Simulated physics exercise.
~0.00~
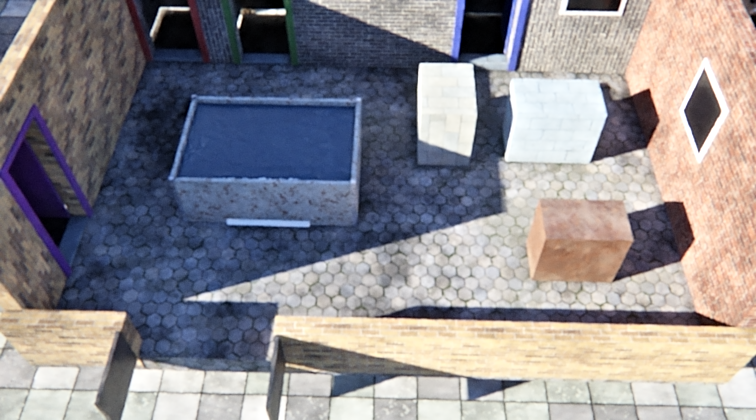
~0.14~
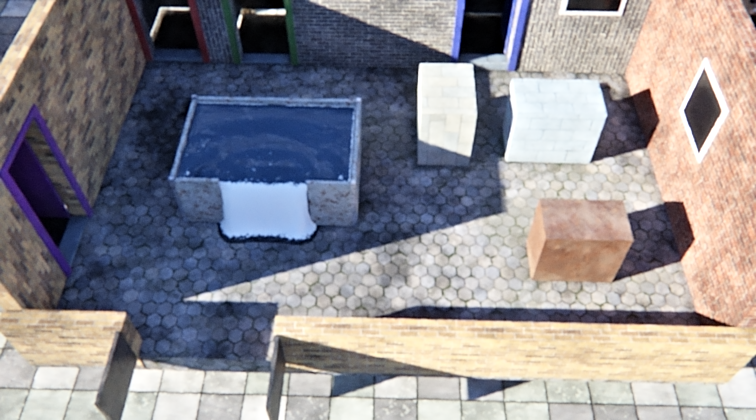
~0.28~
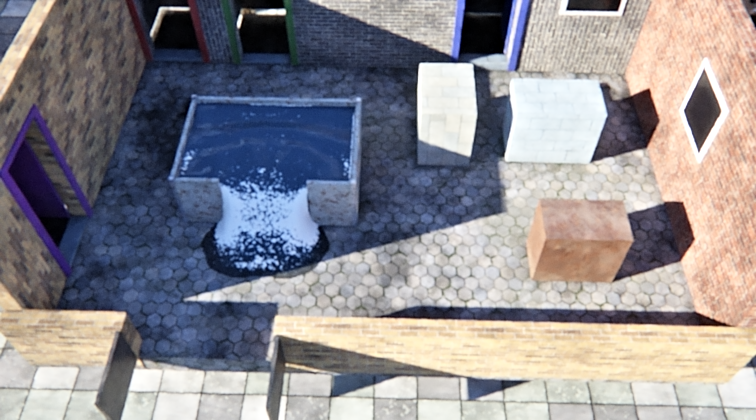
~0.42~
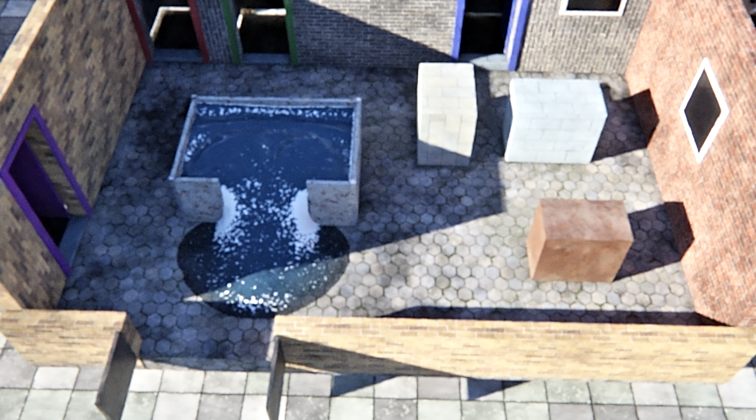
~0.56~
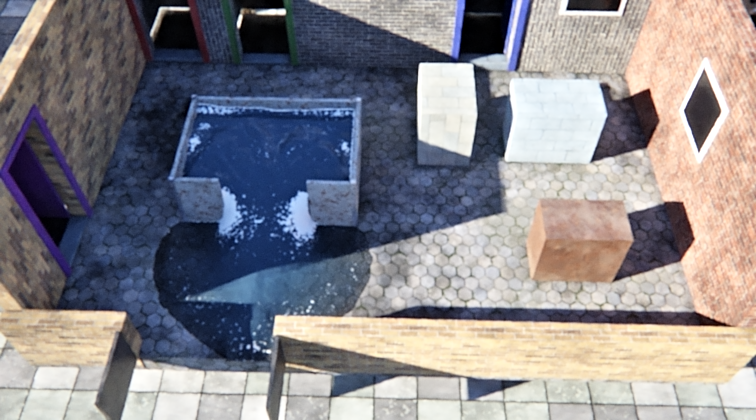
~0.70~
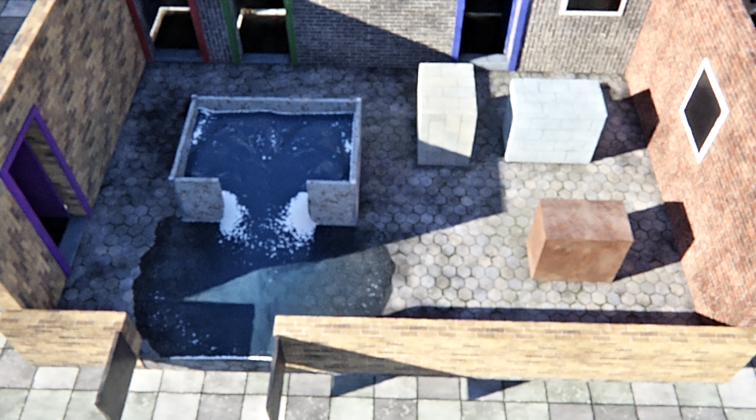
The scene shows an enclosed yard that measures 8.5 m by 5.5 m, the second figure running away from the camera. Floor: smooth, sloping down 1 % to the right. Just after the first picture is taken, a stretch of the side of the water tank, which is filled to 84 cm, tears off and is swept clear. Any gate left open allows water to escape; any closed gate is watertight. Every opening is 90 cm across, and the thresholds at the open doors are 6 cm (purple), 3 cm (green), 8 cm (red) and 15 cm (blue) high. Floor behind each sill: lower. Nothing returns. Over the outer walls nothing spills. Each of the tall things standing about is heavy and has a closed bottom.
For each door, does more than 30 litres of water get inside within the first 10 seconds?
The purple door will most likely respect the limit, the green door will most likely respect the limit, the red door will most likely respect the limit, the blue door will most likely respect the limit.
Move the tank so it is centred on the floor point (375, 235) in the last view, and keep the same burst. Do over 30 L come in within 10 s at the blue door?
Well, blue ends up inside the mark.
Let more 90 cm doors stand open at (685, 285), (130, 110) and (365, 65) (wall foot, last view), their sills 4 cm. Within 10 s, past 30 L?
Taking them in order, the first gets enough, the second too little and the third too little.
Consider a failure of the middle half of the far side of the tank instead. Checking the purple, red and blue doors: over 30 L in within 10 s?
Against that limit: Purple under, red past it, blue under.
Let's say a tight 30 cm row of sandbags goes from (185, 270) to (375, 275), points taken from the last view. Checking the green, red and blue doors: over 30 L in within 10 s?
Well, the green one is within bounds, the red one is within bounds, and the blue one is within bounds.
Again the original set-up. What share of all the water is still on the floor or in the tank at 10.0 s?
Around 48 per cent of the water.
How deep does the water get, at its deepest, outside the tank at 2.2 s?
Up to near 31 cm.
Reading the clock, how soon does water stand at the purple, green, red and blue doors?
So, purple at 1.8 s, then green at 5.5 s, red at 5.5 s, and blue at 6.0 s.
After 1.4 s water covers 20 % of the floor and is deepest (42 cm) near (274, 229); purple door not reached, green door not reached, red door not reached, blue door not reached.
After 2.2 s water covers 25 % of the floor and is deepest (31 cm) near (300, 331); purple door 4 cm at the sill, 0 L in, green door not reached, red door not reached, blue door not reached.
After 3.5 s water covers 45 % of the floor and is deepest (24 cm) near (680, 355); purple door 4 cm at the sill, 0 L in, green door not reached, red door not reached, blue door not reached.
After 6.0 s water covers 65 % of the floor and is deepest (12 cm) near (299, 344); purple door 3 cm at the sill, 0 L in, green door 3 cm at the sill, 0 L in, red door 5 cm at the sill, 0 L in, blue door 1 cm at the sill, 0 L in.
After 10.0 s water covers 80 % of the floor and is deepest (9 cm) near (603, 109); purple door 1 cm at the sill, 0 L in, green door 2 cm at the sill, 1 L in, red door 2 cm at the sill, 0 L in, blue door 4 cm at the sill, 0 L in.
